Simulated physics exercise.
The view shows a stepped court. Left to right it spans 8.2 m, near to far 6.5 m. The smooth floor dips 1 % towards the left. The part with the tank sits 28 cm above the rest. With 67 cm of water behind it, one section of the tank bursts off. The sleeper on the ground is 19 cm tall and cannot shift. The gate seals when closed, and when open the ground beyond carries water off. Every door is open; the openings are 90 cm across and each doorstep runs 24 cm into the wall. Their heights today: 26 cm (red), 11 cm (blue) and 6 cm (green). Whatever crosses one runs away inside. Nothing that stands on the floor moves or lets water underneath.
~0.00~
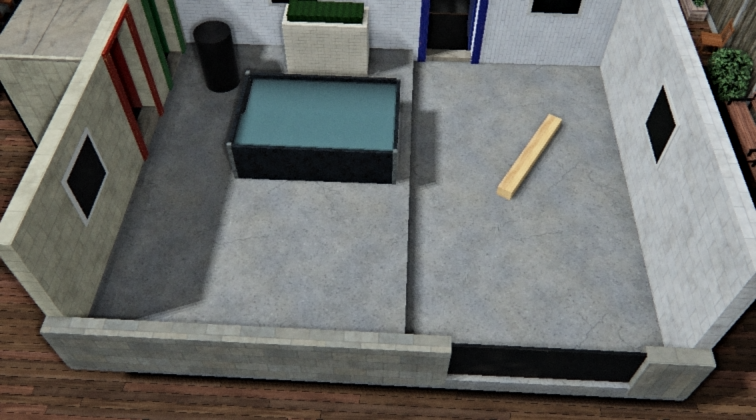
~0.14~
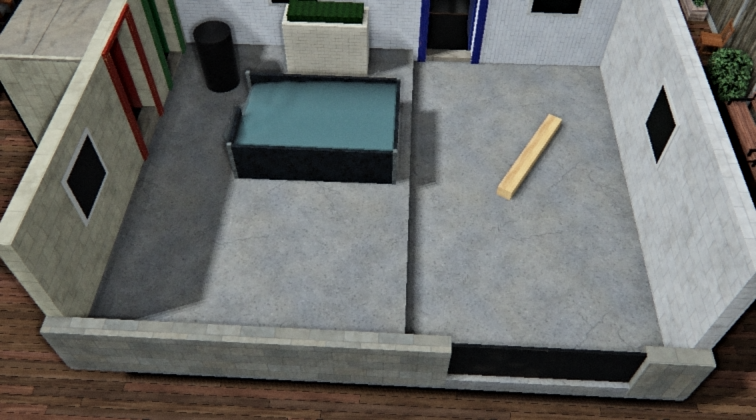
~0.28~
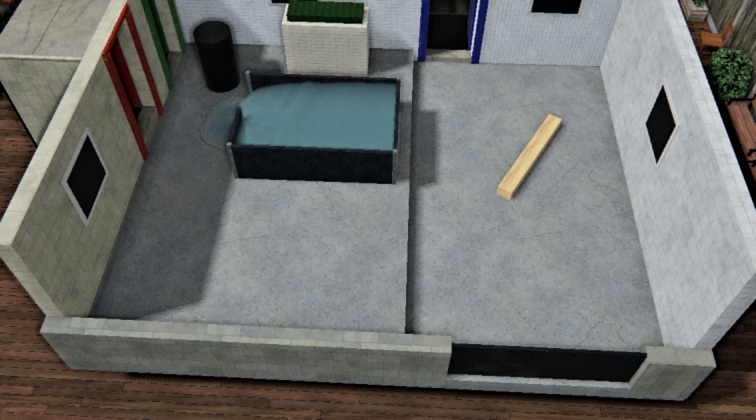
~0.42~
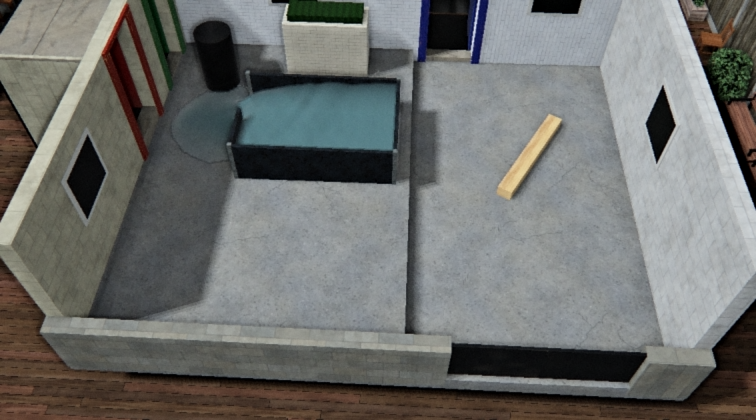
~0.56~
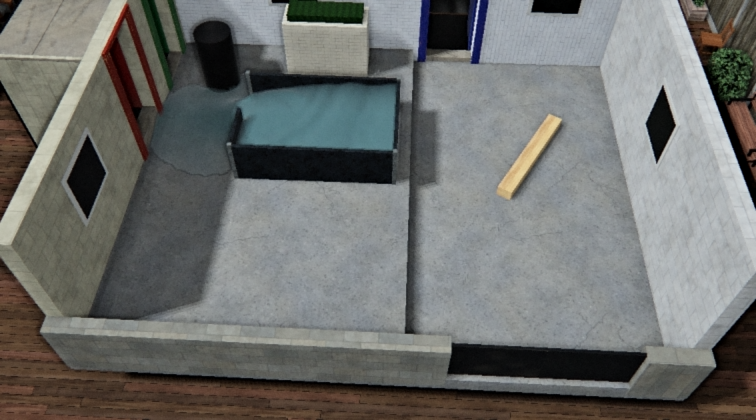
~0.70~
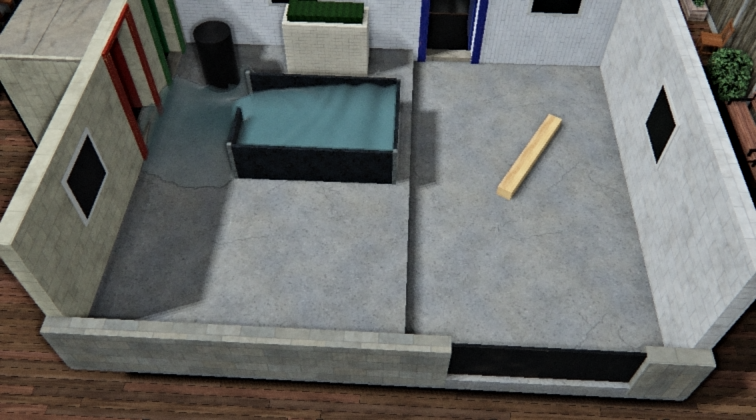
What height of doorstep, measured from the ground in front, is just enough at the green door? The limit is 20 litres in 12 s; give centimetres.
About 21 cm.
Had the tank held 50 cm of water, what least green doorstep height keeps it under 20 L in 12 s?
Then roughly 15 cm.
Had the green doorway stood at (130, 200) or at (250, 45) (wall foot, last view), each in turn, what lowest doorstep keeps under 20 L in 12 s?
About 6.5 and 13.0 cm.
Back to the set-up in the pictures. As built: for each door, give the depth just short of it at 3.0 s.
Depths in cm: Red 30, blue 0, green 15.
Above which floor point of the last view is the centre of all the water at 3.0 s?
At about (267, 139).
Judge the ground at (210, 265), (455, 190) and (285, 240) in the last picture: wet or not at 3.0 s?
In that order: Wet, still dry, dry.
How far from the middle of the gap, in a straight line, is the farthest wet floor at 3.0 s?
Some 4.6 m out.
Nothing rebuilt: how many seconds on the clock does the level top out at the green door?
Around 4.5 s.
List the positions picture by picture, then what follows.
The first frame shows still water, 67 cm deep, in the tank at (318, 114); the green door at (164, 25) is dry.
In the second frame, the front is at (228, 139), 0.3 m from the gap at (249, 112); 0.3 m2 of floor is wet, 67 cm left at the back.
In the third frame, the front is at (205, 135), 0.8 m from the gap at (250, 114); 0.8 m2 of floor is wet, 67 cm left at the back.
In the fourth frame, the gap is at (250, 114), the front 1.4 m out at (175, 124); the back of the tank holds 67 cm.
In the fifth frame, water pours out at (250, 114) and has run 1.7 m, to (167, 98); about 6 cm deep outside, 67 cm at the back.
In the sixth frame, the gap is at (250, 114), the front 1.8 m out at (143, 167); the back of the tank holds 64 cm; the green door at (164, 25), 2.2 m from the gap, is still 0.3 m from the nearest water.
After 1.4 s water covers 10 % of the floor, deepest (46 cm) near (177, 99); 16 cm at the green door, 8 litres in over its 6 cm doorstep.
After 3.0 s water covers 25 % of the floor, deepest (34 cm) near (185, 48); 15 cm at the green door, 83 litres in over its 6 cm doorstep.
After 12.0 s water covers 95 % of the floor, deepest (12 cm) near (185, 48); 9 cm at the green door, 272 litres in over its 6 cm doorstep.
At the green door as built, the water arrived by 0.9 s and peaked near 17 cm at 4.6 s.
Run again over the same 12 s with other heights there, 37 litres in over 18 cm, 8 litres over 24 cm. The limit of 20 litres is kept from about 21 cm up.
